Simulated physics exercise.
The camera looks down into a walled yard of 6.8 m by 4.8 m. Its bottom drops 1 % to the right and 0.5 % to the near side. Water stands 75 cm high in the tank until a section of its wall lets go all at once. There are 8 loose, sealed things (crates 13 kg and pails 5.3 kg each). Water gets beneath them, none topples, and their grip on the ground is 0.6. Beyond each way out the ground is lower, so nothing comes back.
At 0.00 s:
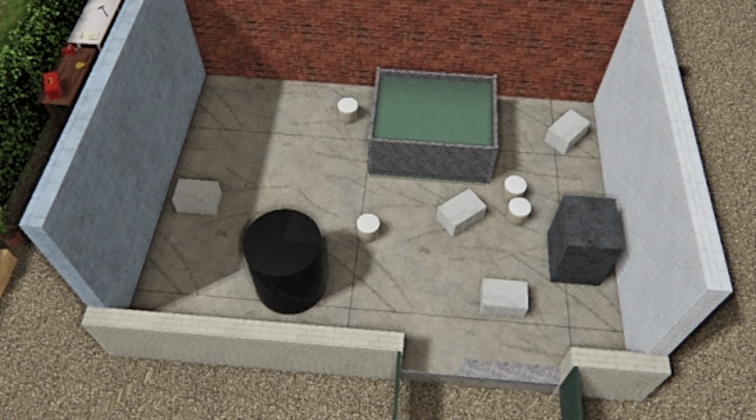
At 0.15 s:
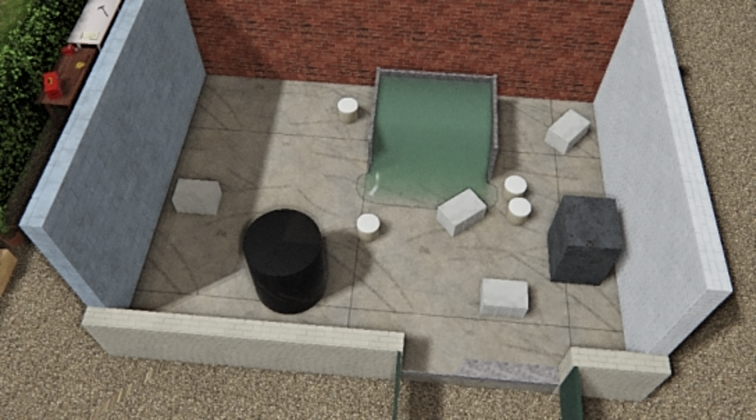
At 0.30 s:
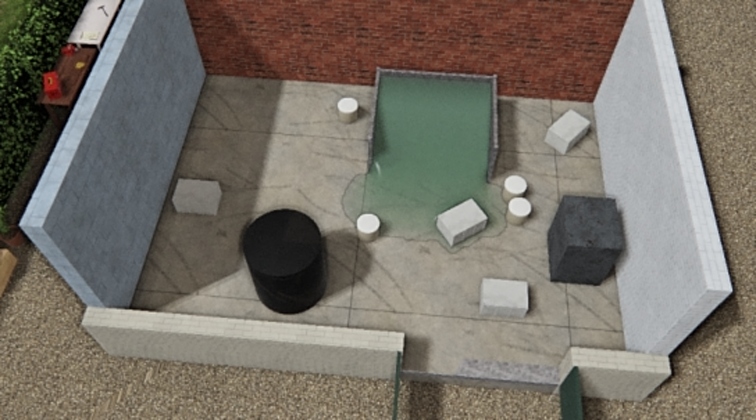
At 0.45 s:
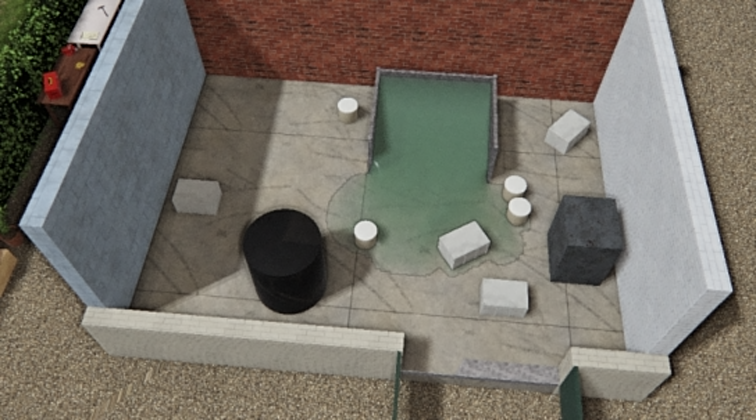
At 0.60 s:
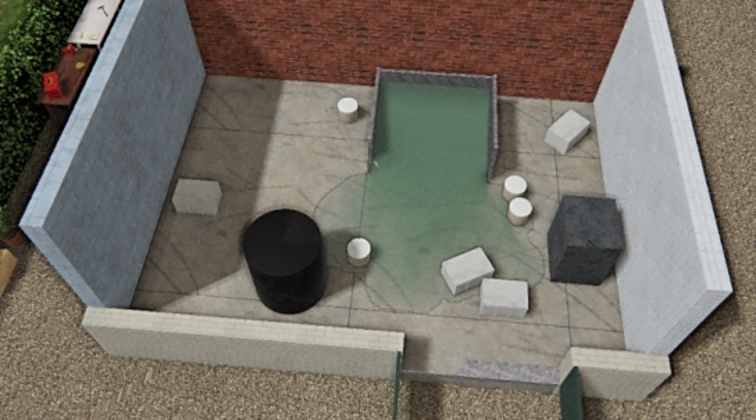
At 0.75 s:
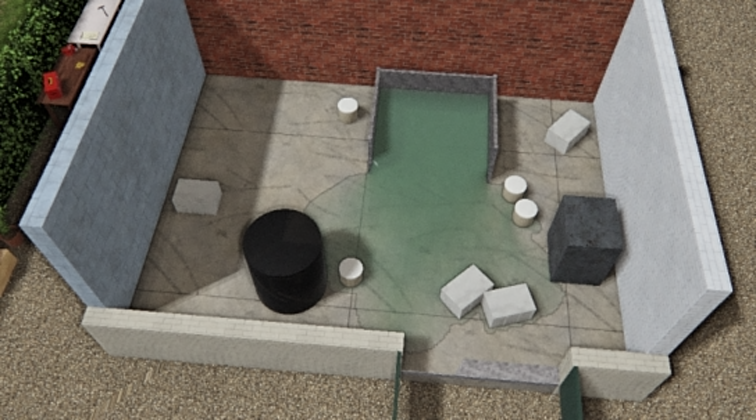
Green water pours from a grey stone tank against the red brick wall of a paved yard, seen from a fixed, high viewpoint. Pale crates and small white pails stand scattered between light side walls, with a black cylinder left of centre and a dark block at right. The water spreads toward the near side, sliding the middle crate and then a pail nearer, before another crate and pail shift slightly.
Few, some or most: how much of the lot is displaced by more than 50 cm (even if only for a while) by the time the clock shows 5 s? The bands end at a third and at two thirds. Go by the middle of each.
Share: From one to two thirds.
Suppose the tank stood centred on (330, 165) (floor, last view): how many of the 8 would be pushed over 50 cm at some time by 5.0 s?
In that case 3 of them.
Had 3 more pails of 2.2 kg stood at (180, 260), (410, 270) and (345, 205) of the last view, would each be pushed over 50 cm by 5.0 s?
In that order: More, past it, over.
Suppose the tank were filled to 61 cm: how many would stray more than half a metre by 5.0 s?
Then 3.
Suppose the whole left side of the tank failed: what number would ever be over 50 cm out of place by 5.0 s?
In that case 2 of them.
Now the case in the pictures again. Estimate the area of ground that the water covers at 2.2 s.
Some 18 m2.
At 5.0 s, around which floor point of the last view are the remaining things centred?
Near (408, 181).
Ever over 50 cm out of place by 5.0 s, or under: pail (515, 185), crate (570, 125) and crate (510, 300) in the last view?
In turn: Short of it, short of it, more.
After 1.1 s 3 of 8 are over 50 cm from their spots; 0 afloat.
After 2.2 s 3 of 8 are over 50 cm from their spots; 0 afloat.
After 3.5 s 3 of 8 are over 50 cm from their spots; 0 afloat.
After 5.0 s 4 of 8 are over 50 cm from their spots, and 4 have been at some point; 0 afloat.
